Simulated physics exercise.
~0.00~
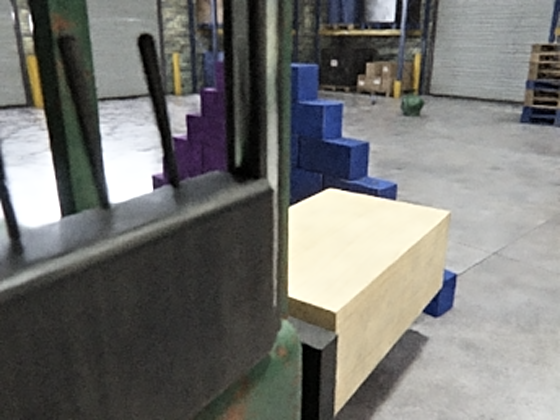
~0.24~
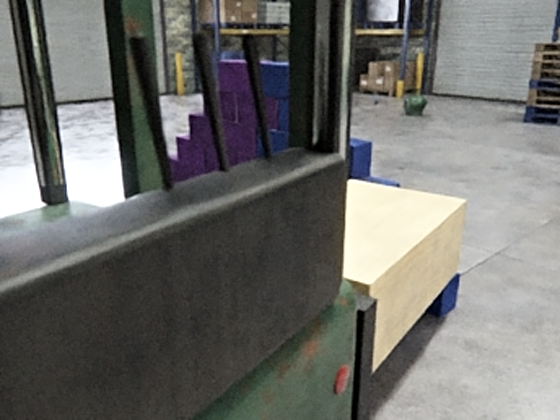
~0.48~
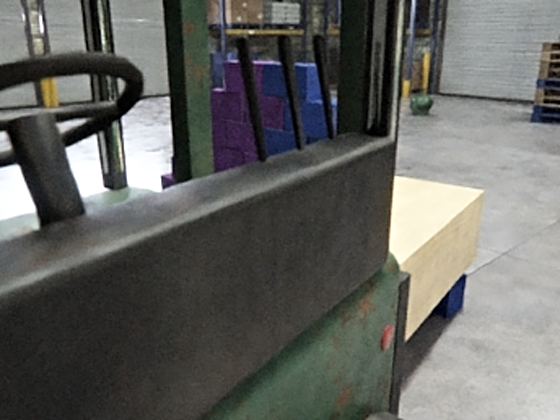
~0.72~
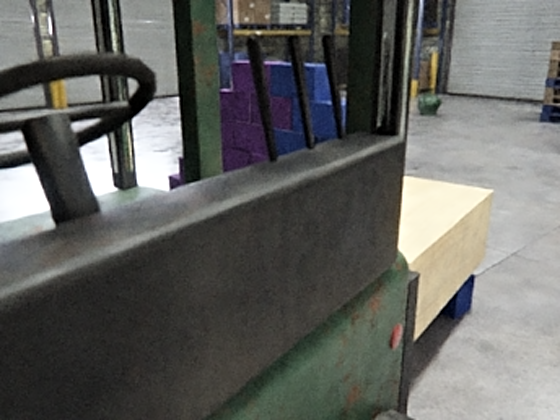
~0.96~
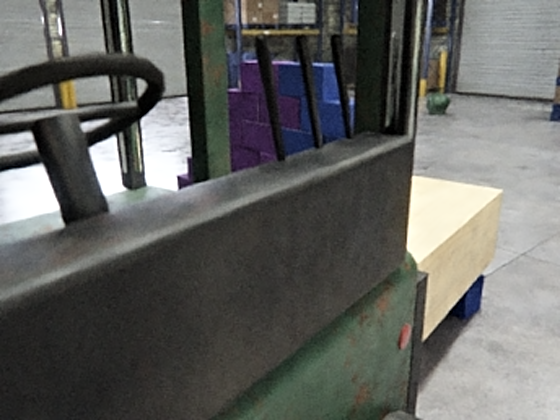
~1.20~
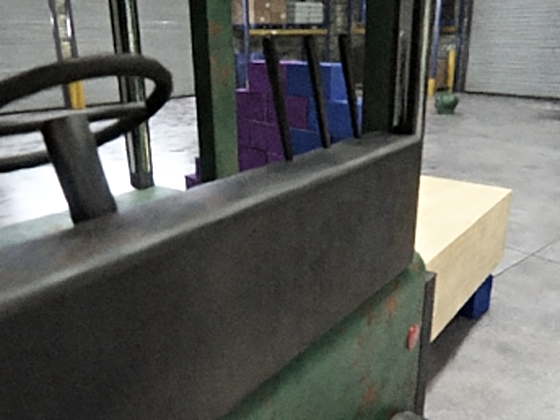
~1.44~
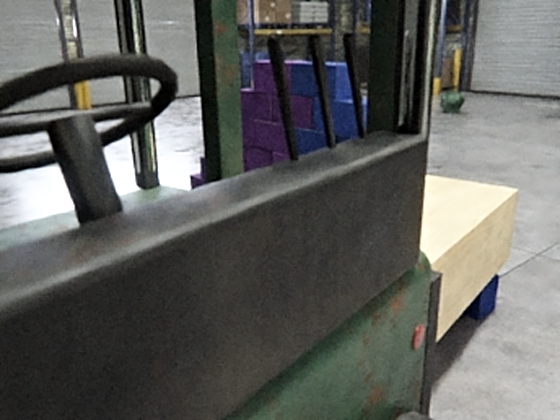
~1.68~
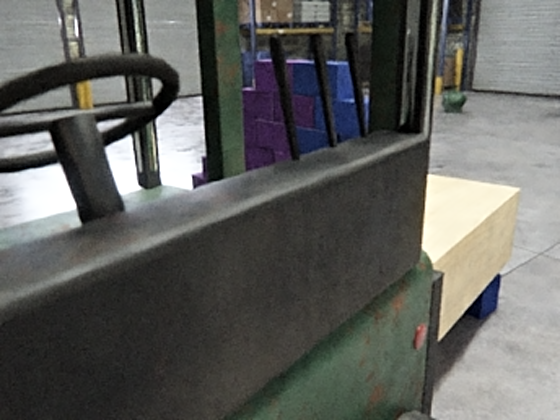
In a warehouse, a green forklift holding a pale box-shaped load in front slid further into view beside a stepped wall of purple and blue blocks, slowed and came to rest, and the wall was still standing at the end.
